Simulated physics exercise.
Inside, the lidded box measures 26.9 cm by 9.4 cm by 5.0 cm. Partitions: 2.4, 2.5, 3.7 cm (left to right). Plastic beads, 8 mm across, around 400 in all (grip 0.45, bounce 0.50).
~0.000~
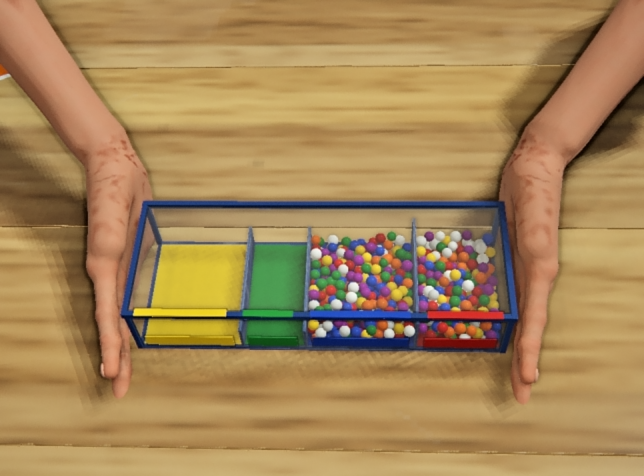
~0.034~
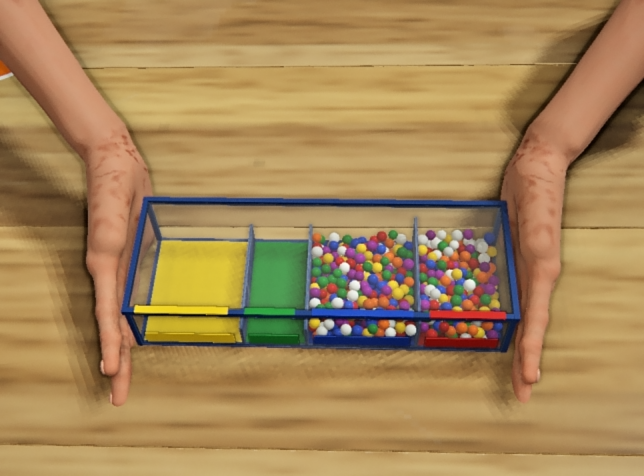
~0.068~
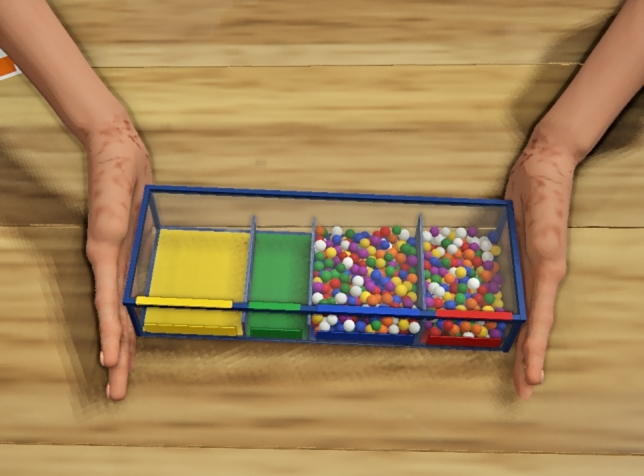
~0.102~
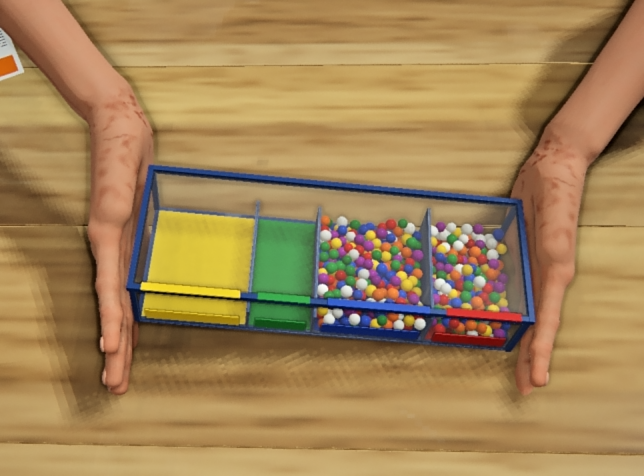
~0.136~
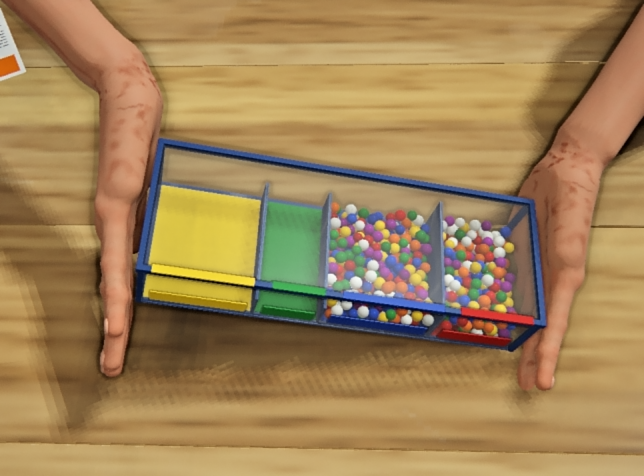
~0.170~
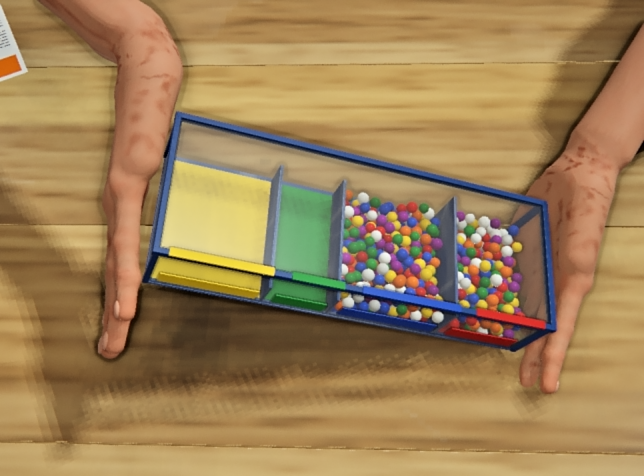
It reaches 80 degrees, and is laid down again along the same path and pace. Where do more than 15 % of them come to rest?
Red: Yes, blue: Yes, green: No, yellow: No.
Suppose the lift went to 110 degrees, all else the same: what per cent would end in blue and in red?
Then: Blue 45, red 55.
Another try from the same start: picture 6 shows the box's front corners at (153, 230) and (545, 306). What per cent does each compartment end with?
Red 55; blue 45; green 0; yellow 0.
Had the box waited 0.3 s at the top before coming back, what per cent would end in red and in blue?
In that case red 50, blue 50.
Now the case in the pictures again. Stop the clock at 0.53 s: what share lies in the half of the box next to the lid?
Some 40 per cent.
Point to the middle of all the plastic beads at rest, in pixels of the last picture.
At about (429, 293).
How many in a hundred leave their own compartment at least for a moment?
Roughly 5 per cent.
After 0.53 s, tilt 78 degrees; red 50 %, blue 50 %.
After 0.78 s, tilt 30 degrees; red 50 %, blue 50 %.
After 1.13 s, tilt 0 degrees; red 50 %, blue 50 %.
In the end, at 1.5 s, red 50 %, blue 50 %, green 0 %, yellow 0 %.
